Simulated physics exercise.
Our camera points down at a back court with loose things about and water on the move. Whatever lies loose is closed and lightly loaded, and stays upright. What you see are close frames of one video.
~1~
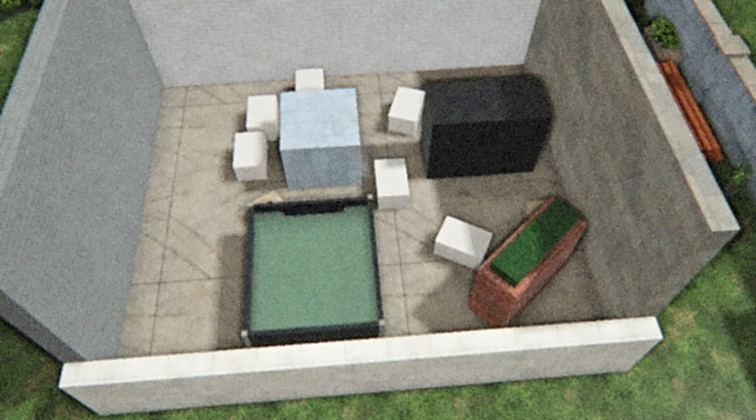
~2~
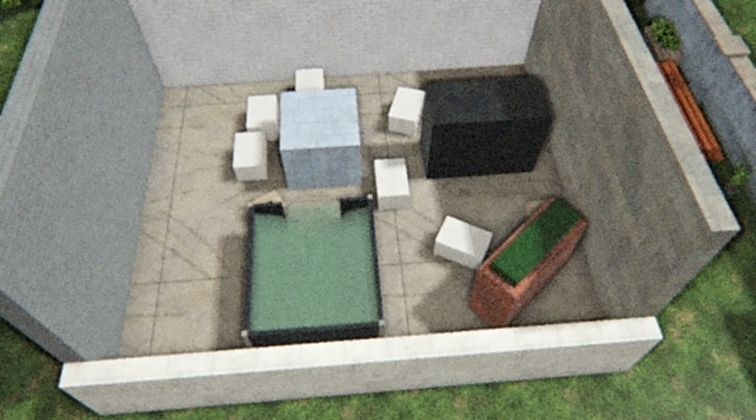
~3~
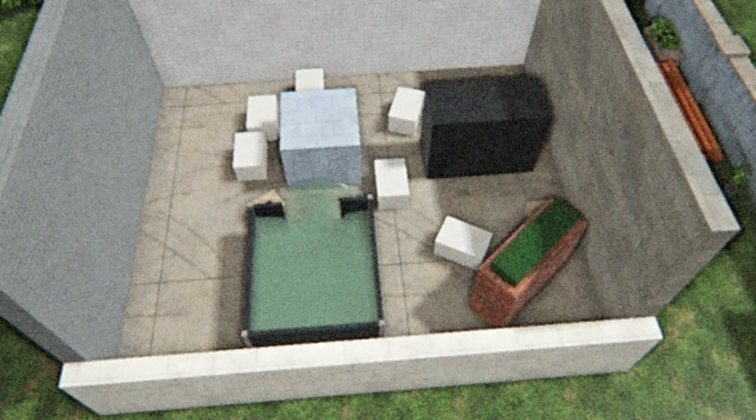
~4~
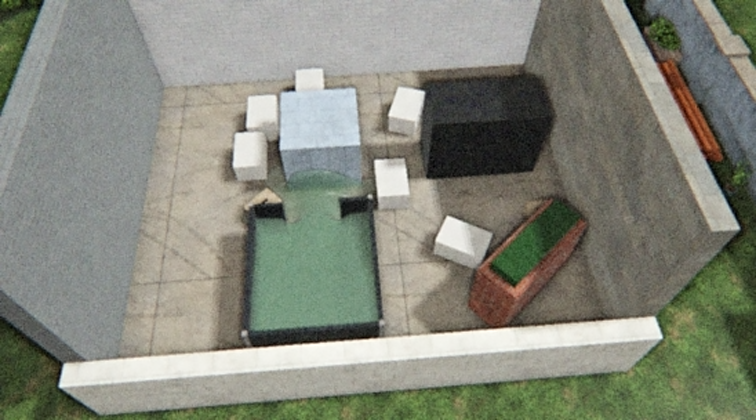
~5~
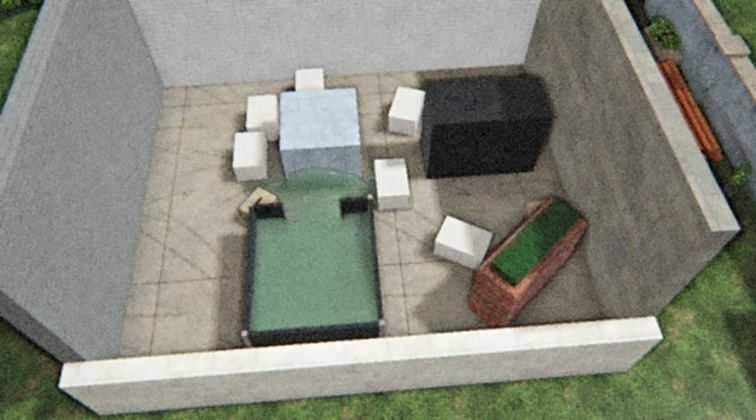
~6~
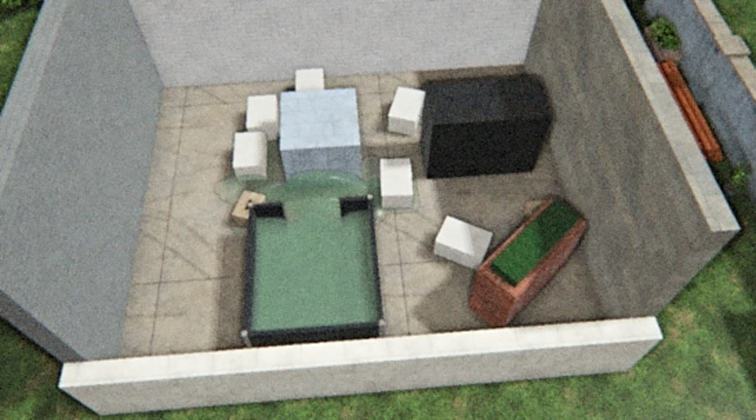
The clip shows a walled court with pale blocks, a black shape and a tank of greenish water, whose back wall opens in the middle; water spreads out toward the blue-grey block, and a small tan box shifts slightly left.
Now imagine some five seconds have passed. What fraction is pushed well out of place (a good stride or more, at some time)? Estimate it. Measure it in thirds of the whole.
A third to two thirds.
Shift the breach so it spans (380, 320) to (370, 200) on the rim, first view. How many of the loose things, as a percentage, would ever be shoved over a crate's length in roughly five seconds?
I make it 40 per cent.
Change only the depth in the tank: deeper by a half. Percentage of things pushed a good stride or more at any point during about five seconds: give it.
I reckon 60 per cent of the loose things.
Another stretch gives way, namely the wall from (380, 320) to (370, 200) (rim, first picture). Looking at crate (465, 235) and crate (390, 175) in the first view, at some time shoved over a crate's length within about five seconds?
Lab note, in listed order: Got there; got there.
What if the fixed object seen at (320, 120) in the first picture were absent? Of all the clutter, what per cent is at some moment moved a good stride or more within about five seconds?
Around 40%.
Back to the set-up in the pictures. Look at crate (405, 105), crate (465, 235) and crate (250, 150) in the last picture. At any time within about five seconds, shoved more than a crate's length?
Sequence check gives below that mark, next below that mark, finally past that mark.
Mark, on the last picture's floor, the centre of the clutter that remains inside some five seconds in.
(382, 178).
A moment on, 1 of 8 are well off their spots; 0 afloat.
Next, 3 of 8 are well off their spots; 0 afloat.
Later, 3 of 8 are well off their spots; 4 afloat.
In the end, 3 of 8 are well off their spots, and 3 have been at some point; 3 afloat.
